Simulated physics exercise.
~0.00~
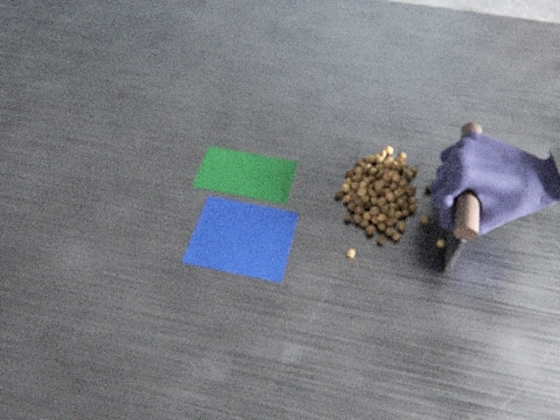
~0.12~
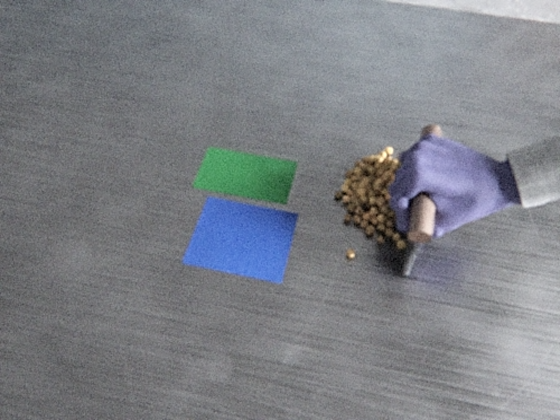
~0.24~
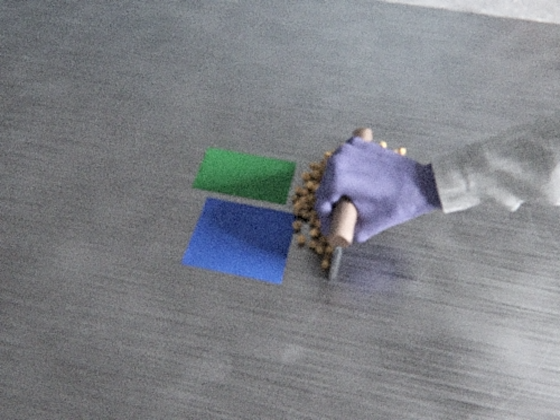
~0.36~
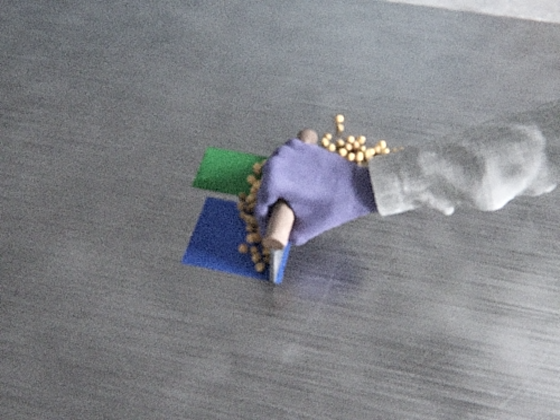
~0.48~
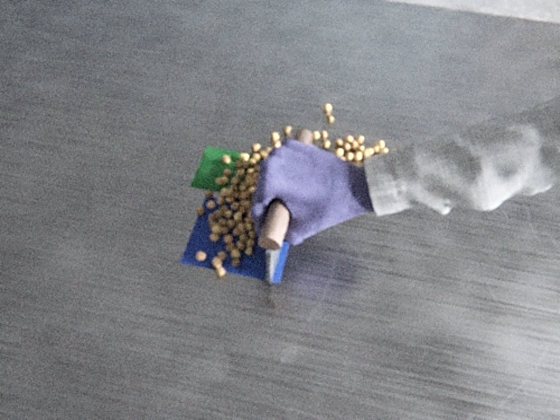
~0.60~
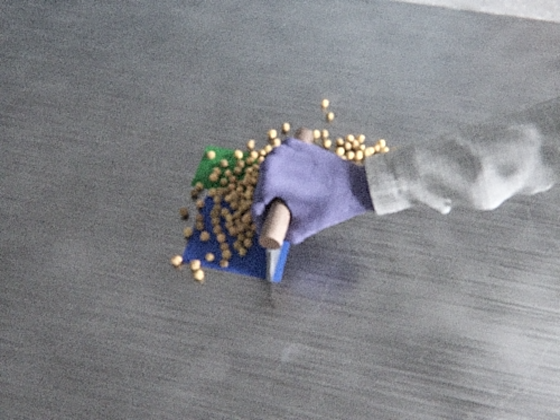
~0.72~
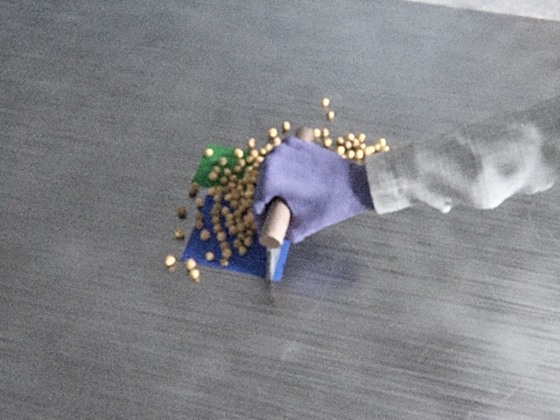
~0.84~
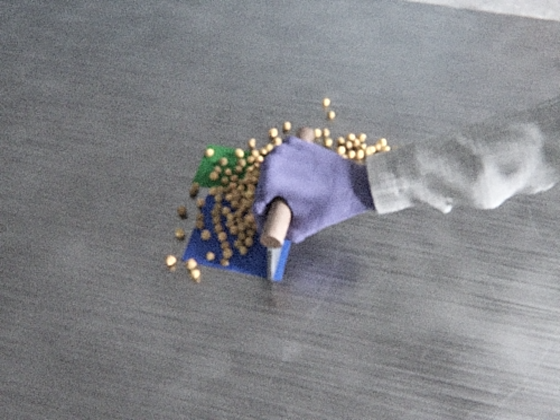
A purple-gloved hand in a grey sleeve holds a scraper with a wooden handle on a dark grey, streaked surface, seen from above with a slight sway. To its left sits a heap of dried chickpeas, and further left lie a green sheet and, just below it, a larger blue one. The hand sweeps the scraper left into the heap, pushing most of it towards the sheets and leaving some behind. The scraper halts over the right side of the blue sheet, while chickpeas roll on leftward. They come to rest scattered across both sheets and the bare surface around them.
